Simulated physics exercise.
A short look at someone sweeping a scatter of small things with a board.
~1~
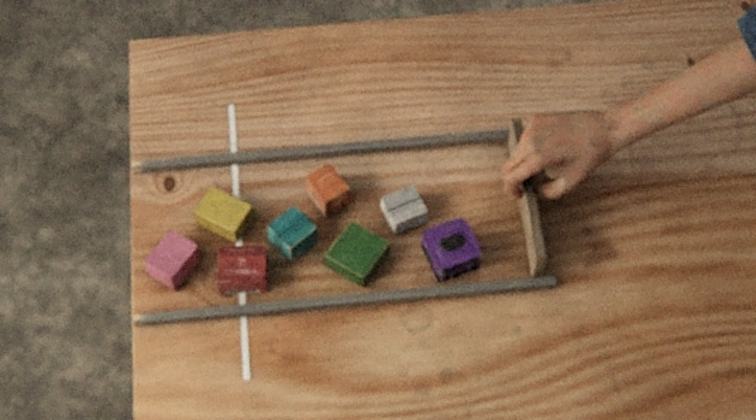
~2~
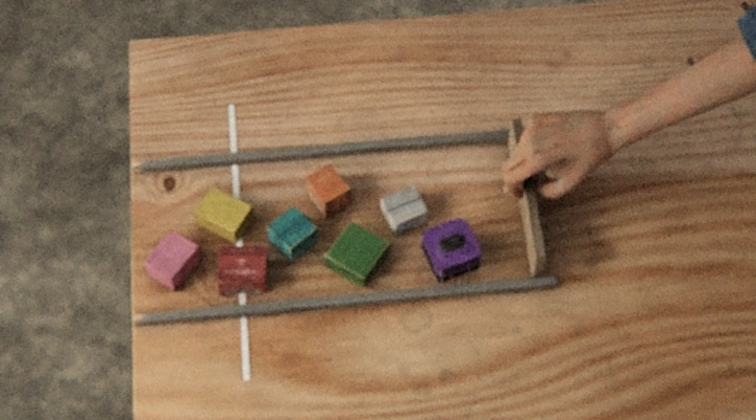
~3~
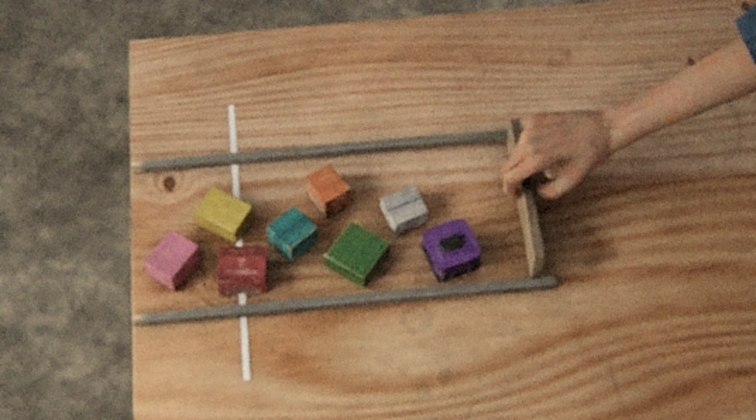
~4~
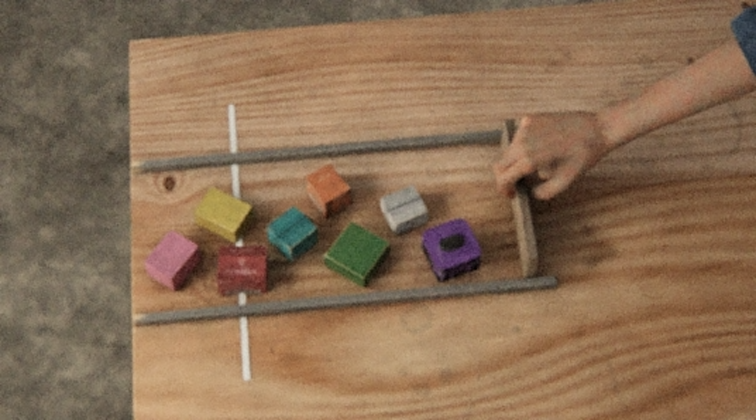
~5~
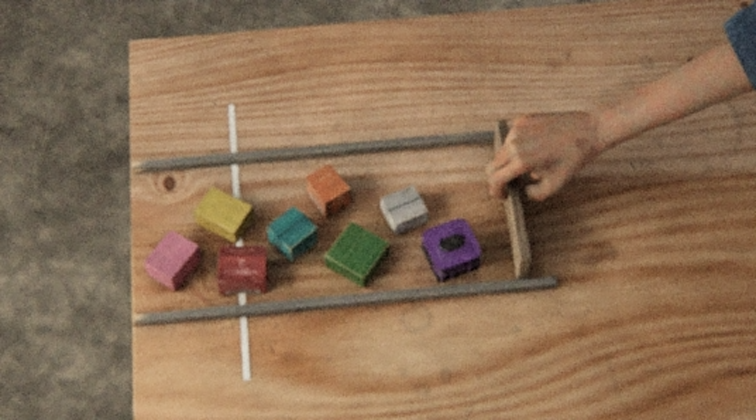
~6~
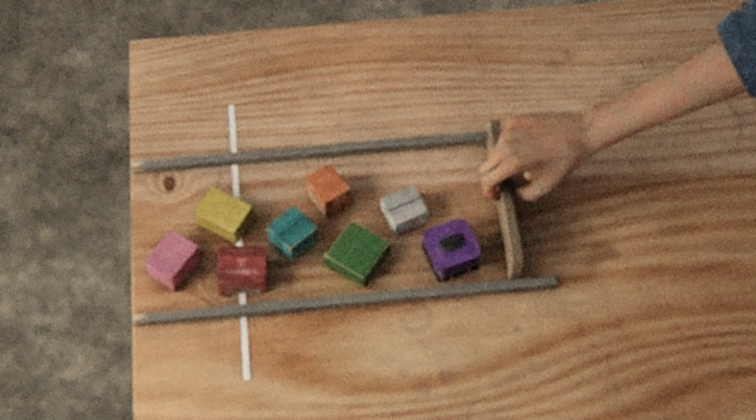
A wooden board held upright by a hand stays nearly still at first, at the right end of two grey rails on a wooden table. The hand then slides it slowly a short way left toward the purple block, while the eight colourful blocks between the rails stay where they are.
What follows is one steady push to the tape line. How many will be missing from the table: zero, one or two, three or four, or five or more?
Outcome: The number that fall off is one or two.
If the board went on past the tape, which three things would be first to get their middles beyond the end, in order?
The order is the red box, then the pink block, then the green block.
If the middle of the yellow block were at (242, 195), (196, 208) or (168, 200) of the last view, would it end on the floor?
In turn it survives; stays on; remains up.
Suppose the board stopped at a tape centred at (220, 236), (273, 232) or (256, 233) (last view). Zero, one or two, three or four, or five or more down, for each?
One after another: 1 or 2; zero; none at all.
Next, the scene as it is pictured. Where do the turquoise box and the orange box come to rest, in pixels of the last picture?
The turquoise box stops around (182, 234); the orange box around (217, 178).
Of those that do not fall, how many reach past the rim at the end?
1 of them.
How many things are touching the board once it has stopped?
The number is 3.
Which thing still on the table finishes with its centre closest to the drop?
The pink block.
Soon after, none off yet; pink block at rest near (173, 260); yellow block at rest near (224, 215); red box at rest near (243, 270).
By the end, the number that fall off is one or two; fallen, red box.
